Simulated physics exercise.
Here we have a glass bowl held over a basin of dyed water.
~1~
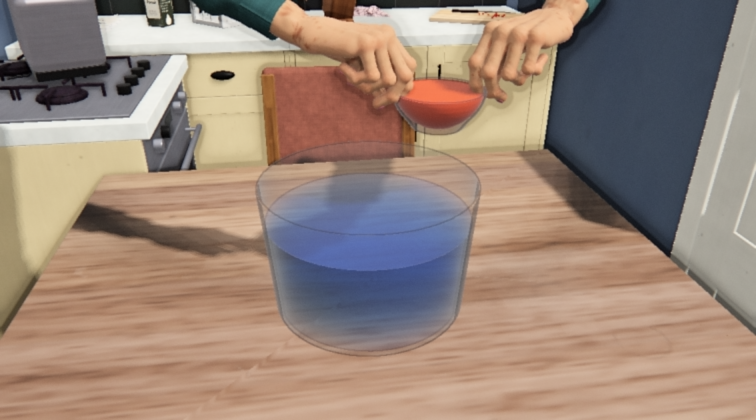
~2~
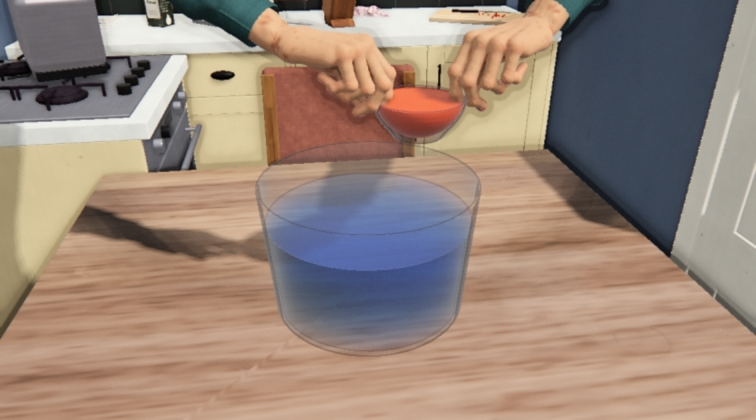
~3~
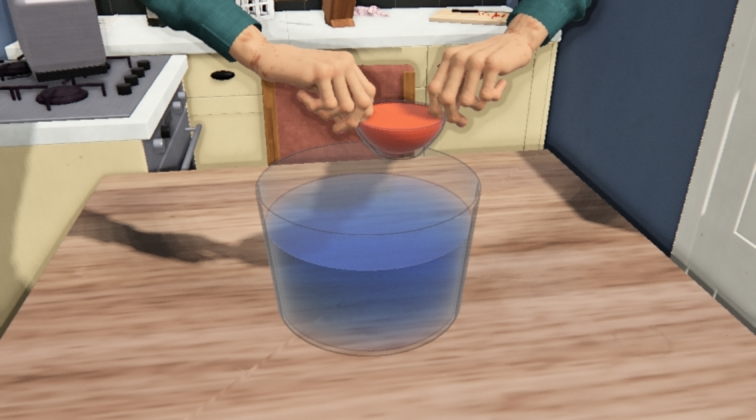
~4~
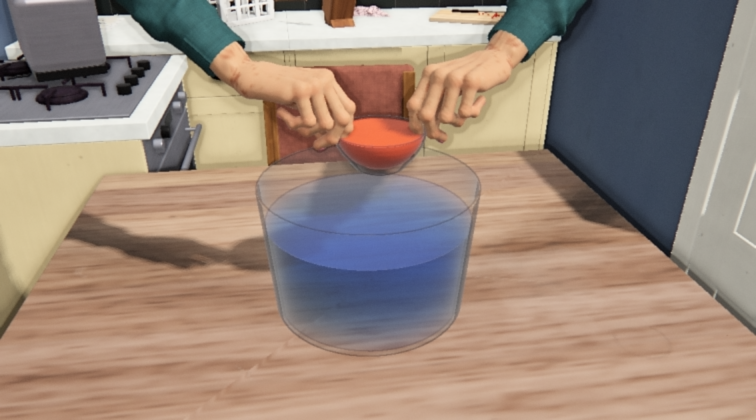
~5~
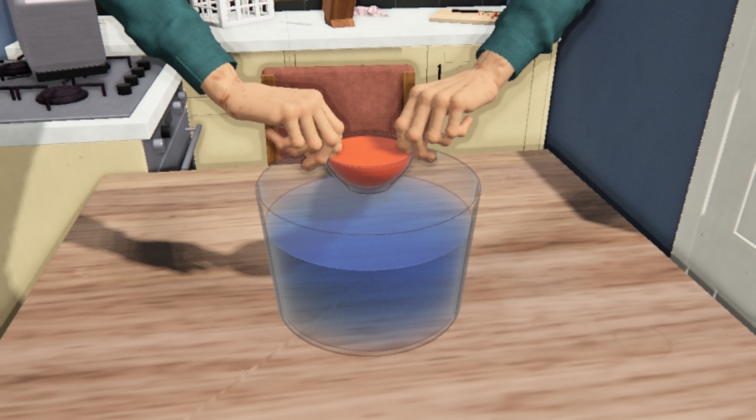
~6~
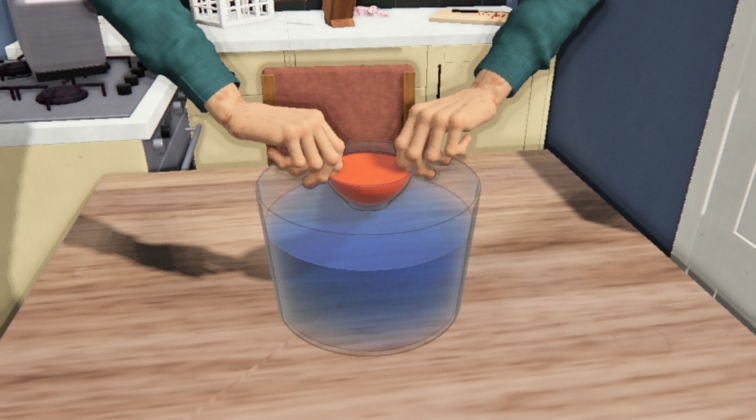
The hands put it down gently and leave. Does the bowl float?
It sinks.
Shortly, the bowl dips into the dyed water.
Then, dyed water pours in over its rim.
At the finish, the bowl lies on the bottom.
